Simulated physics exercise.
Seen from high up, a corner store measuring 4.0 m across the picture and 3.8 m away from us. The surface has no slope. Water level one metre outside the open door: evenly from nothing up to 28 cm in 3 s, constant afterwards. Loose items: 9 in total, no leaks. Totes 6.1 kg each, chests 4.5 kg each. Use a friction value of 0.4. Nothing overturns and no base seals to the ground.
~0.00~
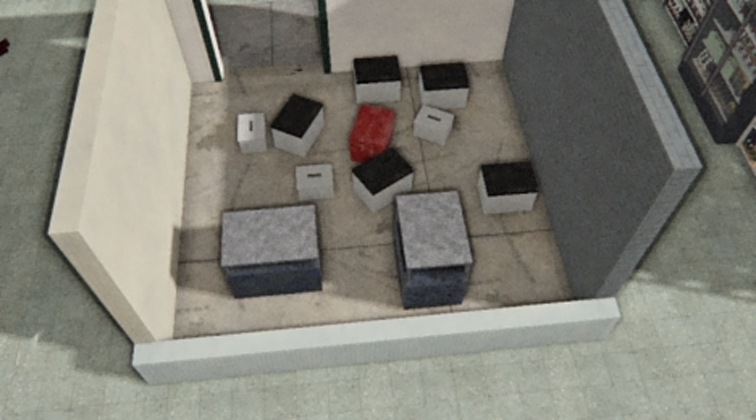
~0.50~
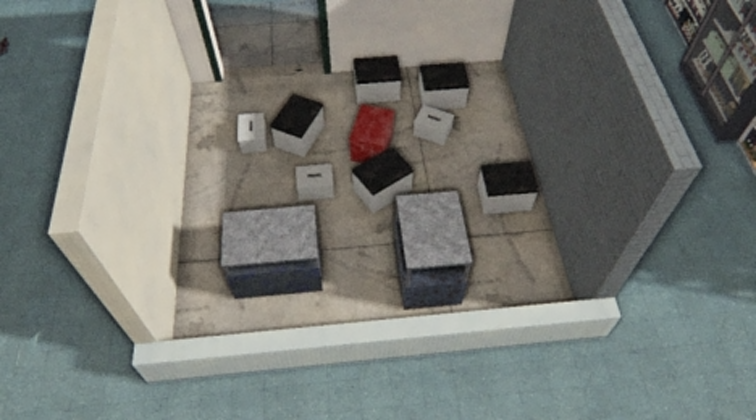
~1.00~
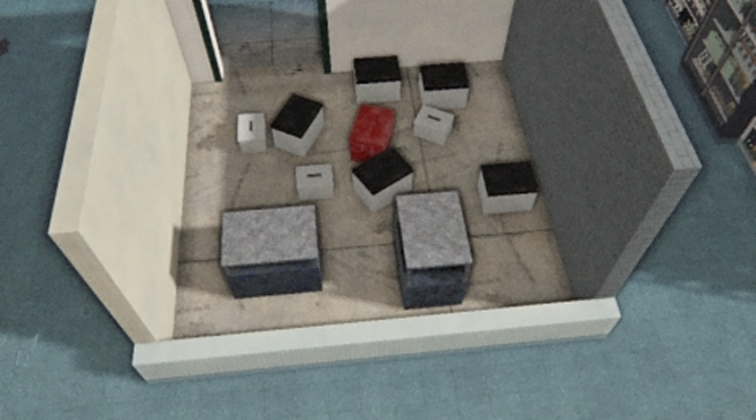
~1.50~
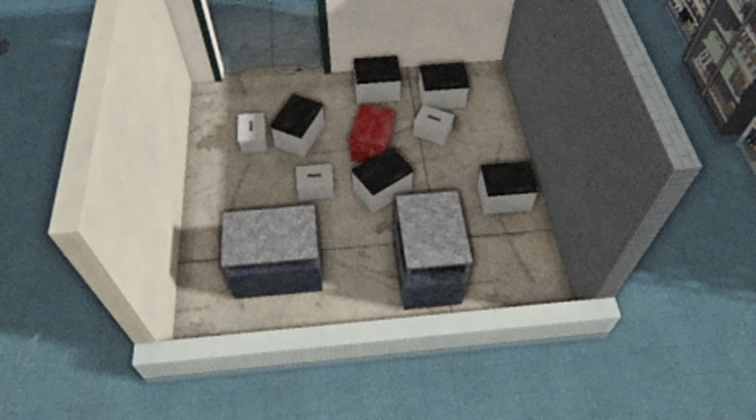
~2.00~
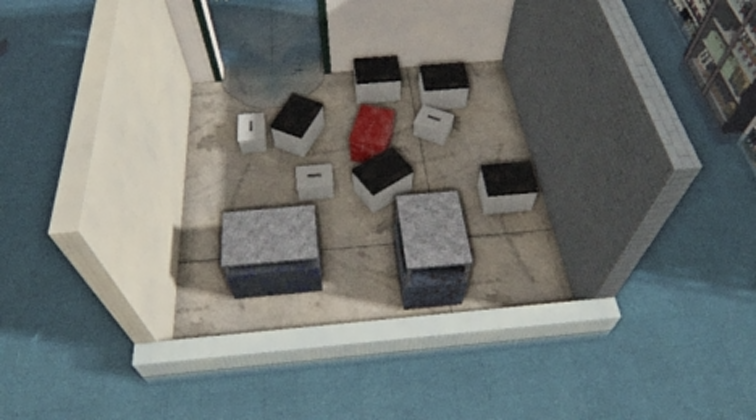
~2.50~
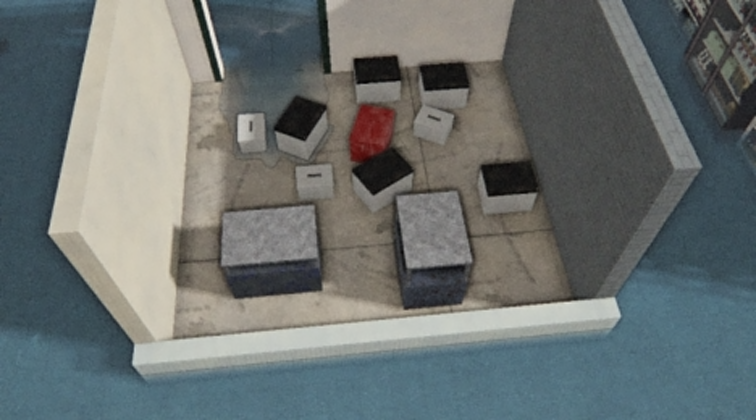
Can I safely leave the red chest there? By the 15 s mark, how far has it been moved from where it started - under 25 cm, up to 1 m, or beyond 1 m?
It has been moved up to 1 m.
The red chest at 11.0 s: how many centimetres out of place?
Some 100 cm from the start.
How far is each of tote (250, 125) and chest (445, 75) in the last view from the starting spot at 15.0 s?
They sit 250 cm and 50 cm away, in the order given.
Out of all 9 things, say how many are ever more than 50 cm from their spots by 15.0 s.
Result: 9.
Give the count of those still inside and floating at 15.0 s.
It comes to 9.
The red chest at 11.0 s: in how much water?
Somewhere close to 11 cm.
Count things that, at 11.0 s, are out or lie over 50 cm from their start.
Answer: 8.
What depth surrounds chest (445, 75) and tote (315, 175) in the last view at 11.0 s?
Depth approx. 10 cm / 16 cm.
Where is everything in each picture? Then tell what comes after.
In the first frame, the red chest at (372, 125), on the bottom; water covers 0.0 m2; 0 of 9 have shifted.
In the second frame, the red chest at (372, 125), on the bottom; water covers 0.0 m2; 0 of 9 have shifted.
In the third frame, the red chest at (372, 125) rests on the ground; 0.0 m2 under water; 0 of 9 have shifted.
In the fourth frame, the red chest at (372, 125) rests on the ground; 0.0 m2 under water; 0 of 9 have shifted.
In the fifth frame, the red chest at (372, 125), on the bottom; 0.5 m2 under water; 0 of 9 have shifted.
In the sixth frame, the red chest at (372, 125), on the bottom; 1.2 m2 under water; 1 of 9 have shifted.
After 3.5 s the red chest is near (395, 127), 0.3 m from its start, aground; 1 afloat.
After 6.8 s the red chest is near (502, 109), 1.5 m from its start, aground; 5 afloat.
After 11.0 s the red chest is near (336, 68), 0.9 m from its start, afloat; 9 afloat.
After 15.0 s the red chest is near (392, 91), 0.5 m from its start, afloat; 9 afloat.
